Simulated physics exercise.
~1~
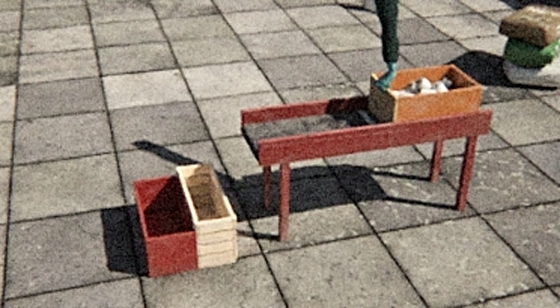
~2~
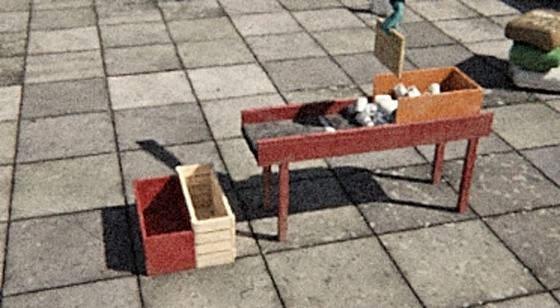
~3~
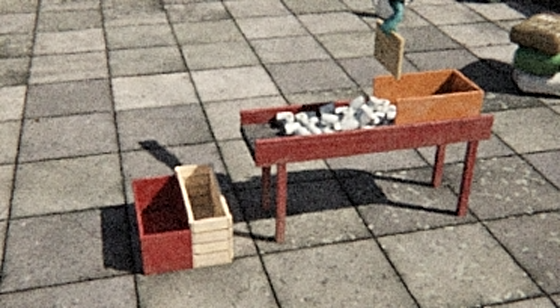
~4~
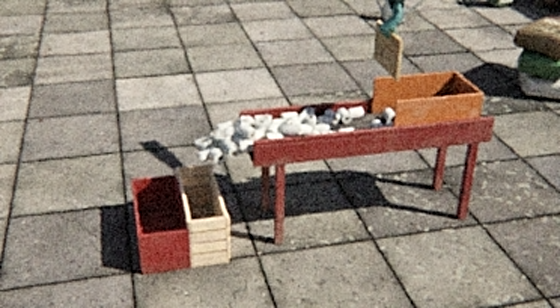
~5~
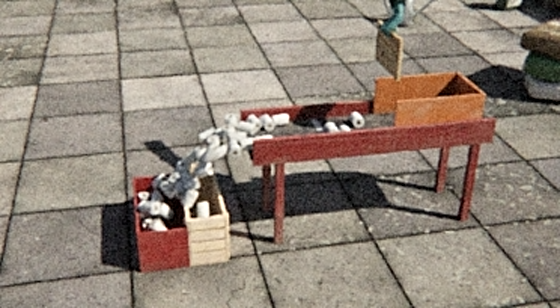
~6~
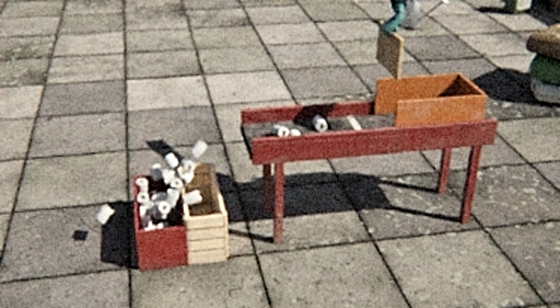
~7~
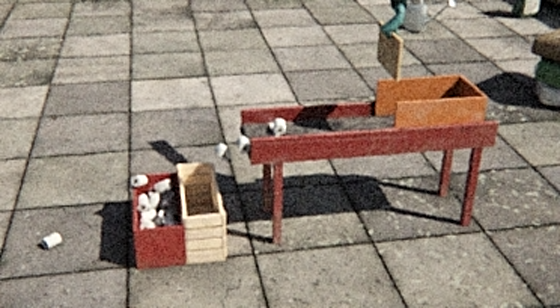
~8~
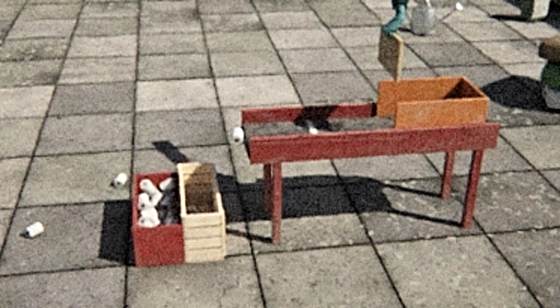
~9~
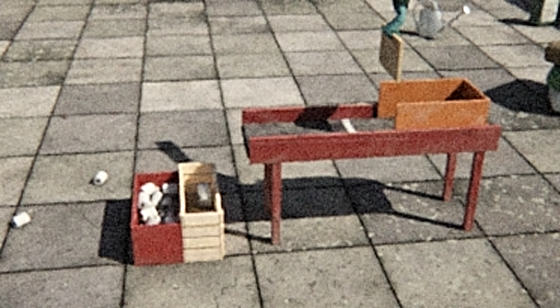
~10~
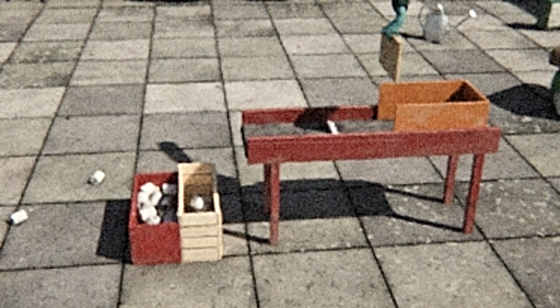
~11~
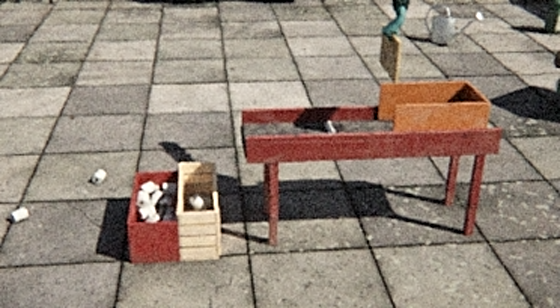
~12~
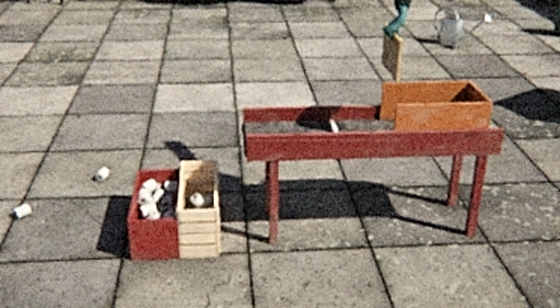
On a paved patio, white rolls riding a red-sided belt leftward from an orange box, most dropping into a red tub, two lying beyond.
